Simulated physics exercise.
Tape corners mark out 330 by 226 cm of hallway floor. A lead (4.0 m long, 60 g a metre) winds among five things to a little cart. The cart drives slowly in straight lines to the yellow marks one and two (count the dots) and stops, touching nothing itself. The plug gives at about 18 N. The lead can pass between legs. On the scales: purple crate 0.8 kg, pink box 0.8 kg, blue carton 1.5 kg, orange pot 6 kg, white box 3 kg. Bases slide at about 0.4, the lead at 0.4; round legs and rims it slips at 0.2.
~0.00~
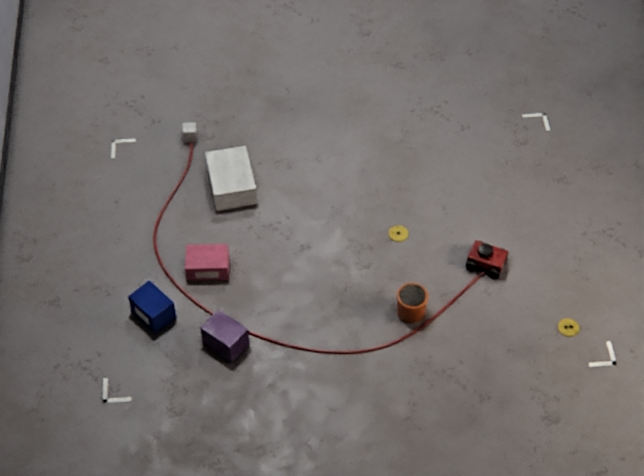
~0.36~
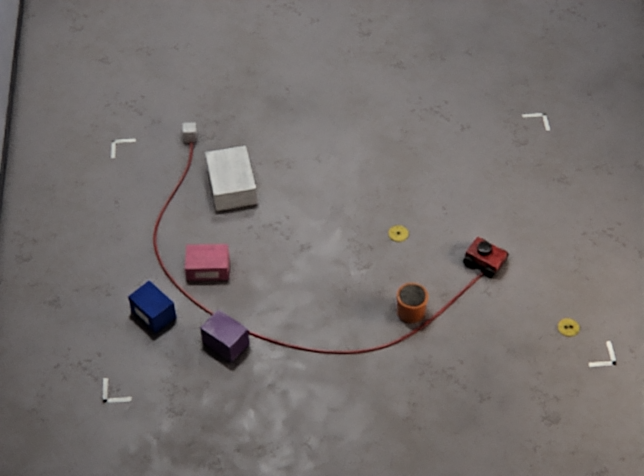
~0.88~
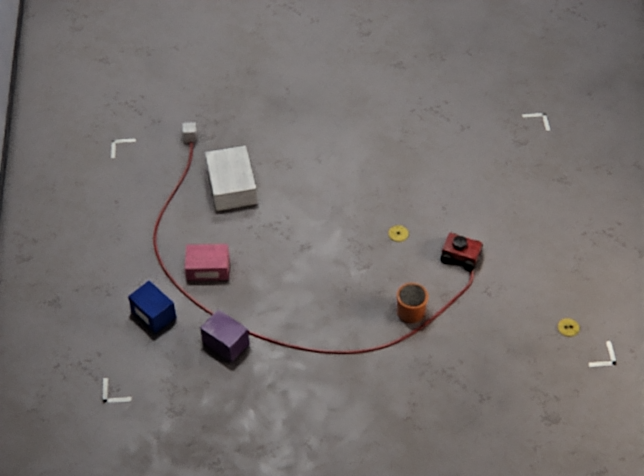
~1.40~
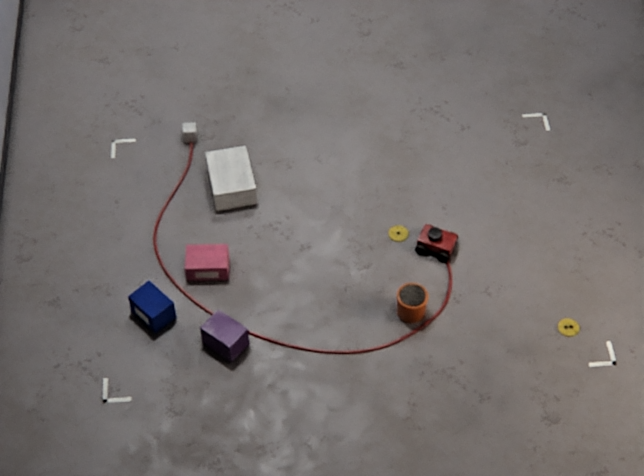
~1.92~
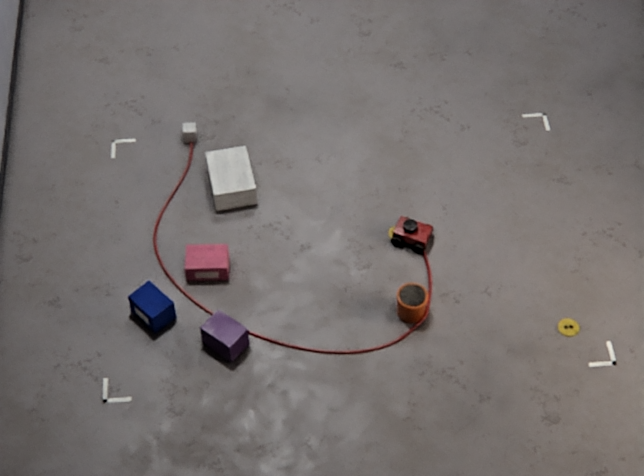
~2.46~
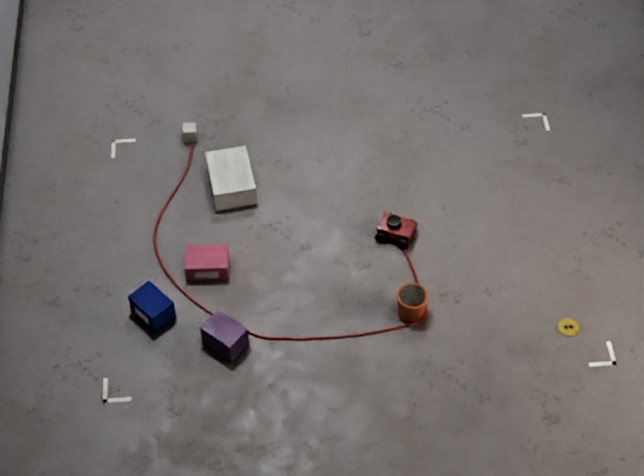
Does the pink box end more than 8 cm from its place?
The pink box stays put.
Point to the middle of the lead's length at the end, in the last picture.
At about (265, 312).
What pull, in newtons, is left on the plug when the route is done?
Roughly 0 N.
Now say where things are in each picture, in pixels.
In the first frame, shows, pink box (207, 256); marks (398, 234) (568, 328); lead runs through (183, 176) (160, 261) (353, 352) (453, 301); cart (493, 265).
In the second frame, shows, lead runs through (183, 176) (453, 301); cart (491, 264).
In the third frame, shows, lead runs through (183, 176) (453, 301); cart (468, 257).
In the fourth frame, shows, lead runs through (183, 176) (448, 297); cart (443, 248).
In the fifth frame, shows, lead runs through (183, 176) (430, 289); cart (419, 240).
In the sixth frame, shows, pink box (206, 256); lead runs through (183, 176) (160, 261) (355, 335) (417, 280); cart (403, 235).
After 3.4 s, cart at (444, 258), lead slack at the fixed end; nothing else has moved.
After 4.4 s, cart at (488, 282), lead slack at the fixed end; nothing else has moved.
After 5.4 s, cart at (533, 307), lead slack at the fixed end; nothing else has moved.
After 6.4 s, cart at (568, 326), lead slack at the fixed end; nothing else has moved.
After 6.8 s, cart at (568, 326), lead slack at the fixed end; pink box 0 cm off its start at (206, 256).
